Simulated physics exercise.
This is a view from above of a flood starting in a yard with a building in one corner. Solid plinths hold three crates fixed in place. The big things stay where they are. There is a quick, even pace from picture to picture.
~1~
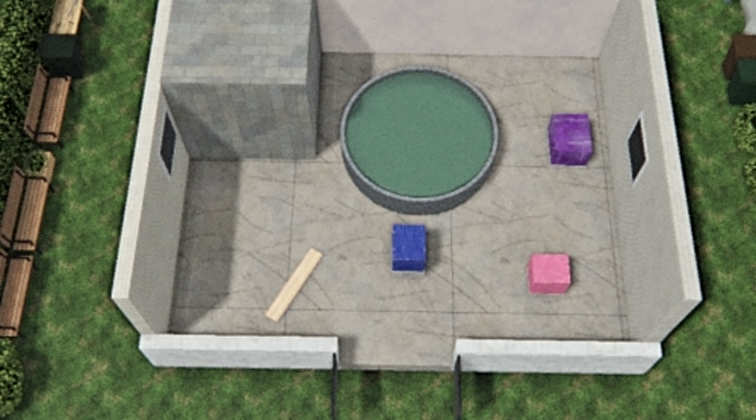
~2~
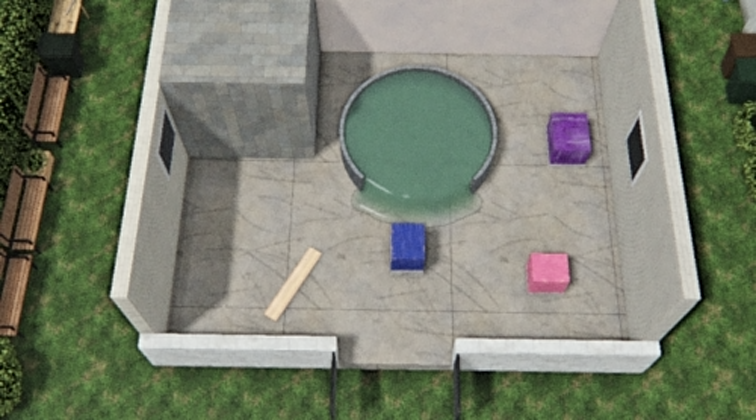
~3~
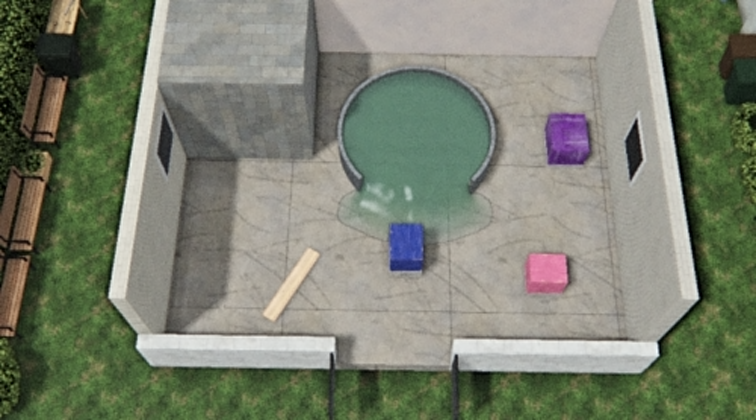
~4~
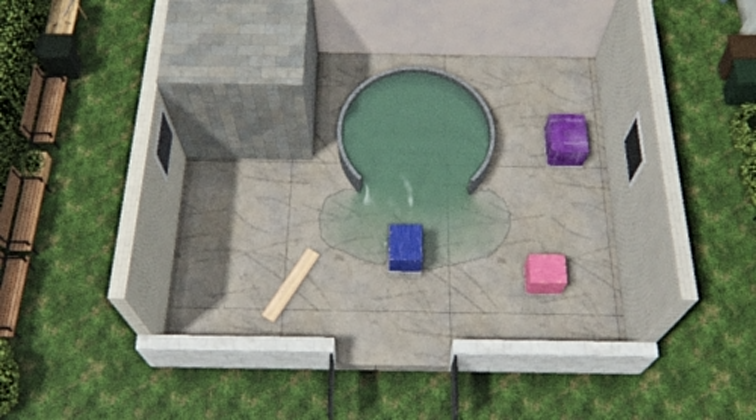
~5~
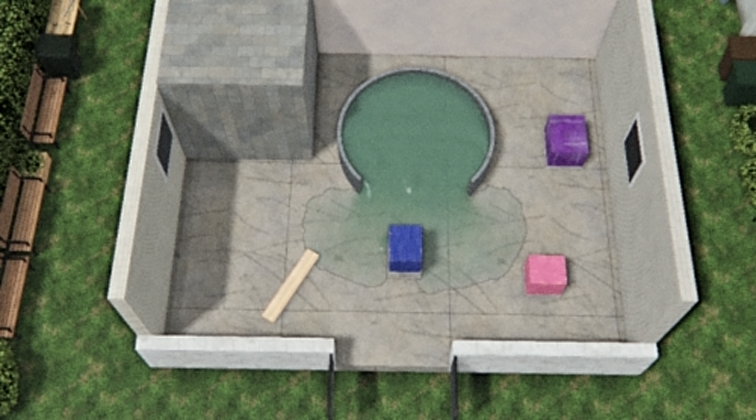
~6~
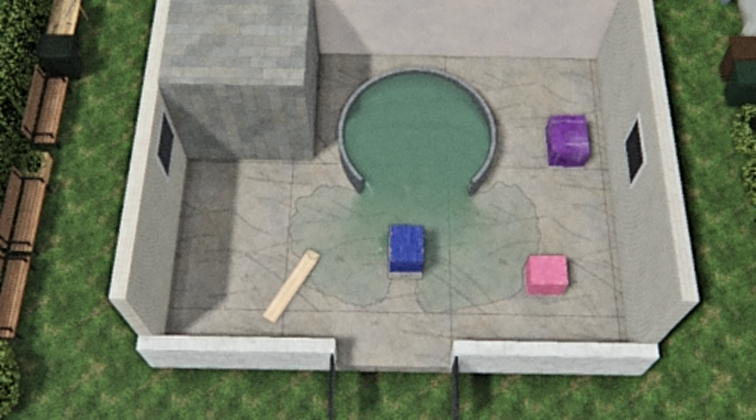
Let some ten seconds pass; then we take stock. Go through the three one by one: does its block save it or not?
The purple crate is not saved. The blue crate is not saved. The pink crate is not saved.
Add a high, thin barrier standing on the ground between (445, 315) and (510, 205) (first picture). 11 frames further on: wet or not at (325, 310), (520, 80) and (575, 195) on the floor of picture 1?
Taking the three spots in order: Soaked, spared, spared.
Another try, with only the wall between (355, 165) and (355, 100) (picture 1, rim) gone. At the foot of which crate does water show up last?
The crate marked pink.
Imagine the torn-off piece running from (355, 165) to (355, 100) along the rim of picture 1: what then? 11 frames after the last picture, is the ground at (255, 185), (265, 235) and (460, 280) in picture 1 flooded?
Soaked, soaked, untouched.
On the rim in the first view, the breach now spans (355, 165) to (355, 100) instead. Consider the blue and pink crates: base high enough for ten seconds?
The blue one is not reached; the pink one is not reached.
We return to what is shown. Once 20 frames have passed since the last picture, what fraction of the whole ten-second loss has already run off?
By then, close to 35 % of it.
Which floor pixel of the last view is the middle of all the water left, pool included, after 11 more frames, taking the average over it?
Somewhere around (419, 211) in the last view.
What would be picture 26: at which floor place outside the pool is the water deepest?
Look close to (625, 357).
A moment on, water covers 35 % of the floor; the purple crate not reached, the blue crate water round its plinth, the pink crate water round its plinth.
Next, water covers 45 % of the floor; the purple crate not reached, the blue crate water round its plinth, the pink crate water round its plinth.
Then, water covers 55 % of the floor; the purple crate not reached, the blue crate water round its plinth, the pink crate water round its plinth.
Later, water covers 75 % of the floor; the purple crate water round its plinth, the blue crate water round its plinth, the pink crate water round its plinth.
In the end, water covers 95 % of the floor; the purple crate was topped, the blue crate was topped, the pink crate was topped.
